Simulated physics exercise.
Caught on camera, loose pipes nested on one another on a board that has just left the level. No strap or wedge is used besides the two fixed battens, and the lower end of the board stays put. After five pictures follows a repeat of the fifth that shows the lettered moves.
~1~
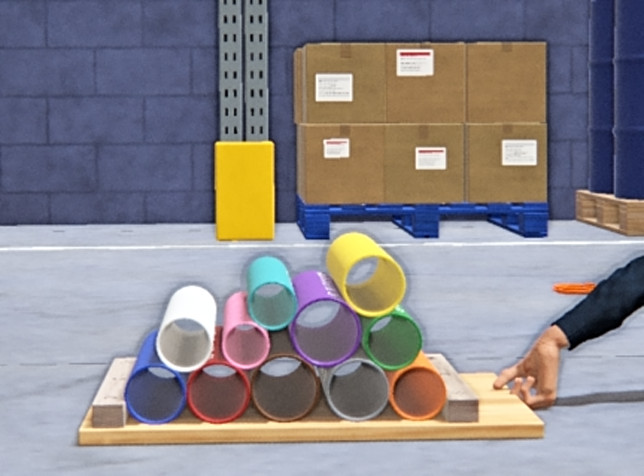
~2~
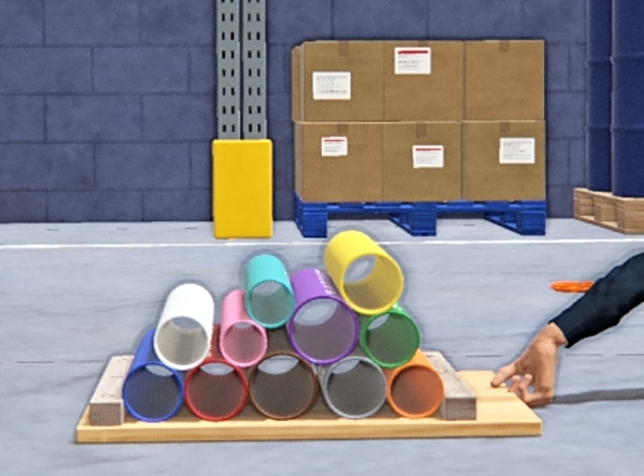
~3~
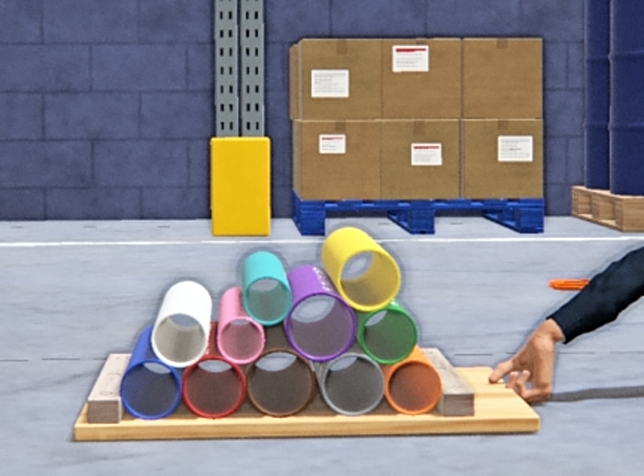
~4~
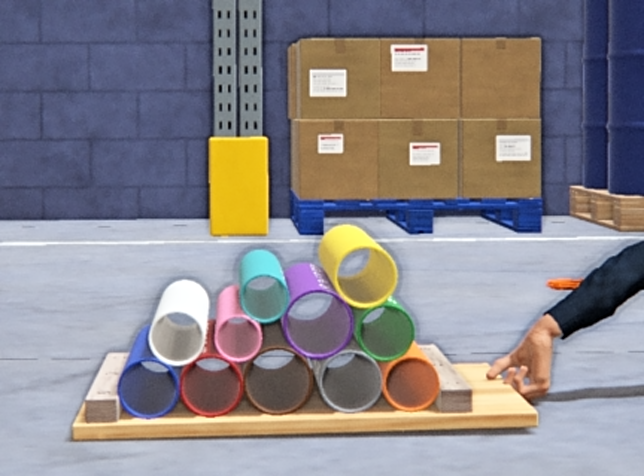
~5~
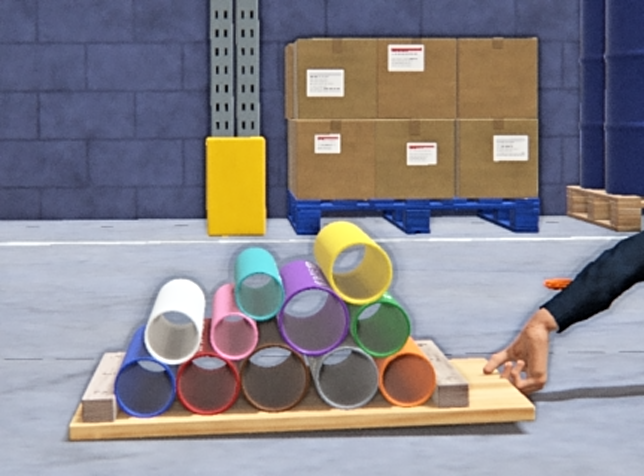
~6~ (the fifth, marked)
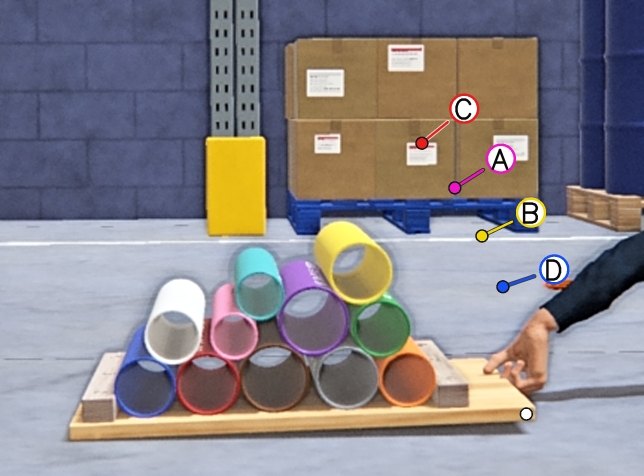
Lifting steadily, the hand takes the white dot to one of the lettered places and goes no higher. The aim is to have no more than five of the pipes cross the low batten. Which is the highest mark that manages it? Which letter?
No higher than A.
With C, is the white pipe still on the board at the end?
No.
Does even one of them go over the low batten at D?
No, at D.
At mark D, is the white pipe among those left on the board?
Yes, with D.
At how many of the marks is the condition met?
The number is three.
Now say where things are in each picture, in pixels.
In the first frame, blue pipe (155, 395); red pipe (218, 393); brown pipe (285, 389).
In the second frame, brown pipe (283, 387); grey pipe (355, 388).
In the third frame, board (302, 390); orange pipe (413, 387); green pipe (389, 336); white pipe (179, 339).
In the fourth frame, board (300, 387); blue pipe (148, 389); red pipe (211, 386).
In the fifth frame, board (296, 384); blue pipe (145, 388); red pipe (208, 384).
On the marked copy, A at (455, 188); B at (482, 236); C at (422, 143); D at (503, 287); the white dot at (526, 414).
Taking A. A third of the way, board at 21°.
Two thirds of the way, board at 32°.
When it is over, board at 32°, five over the low batten.
As for the rest, B two over the low batten (pink, white); C six over the low batten; D none over the low batten.
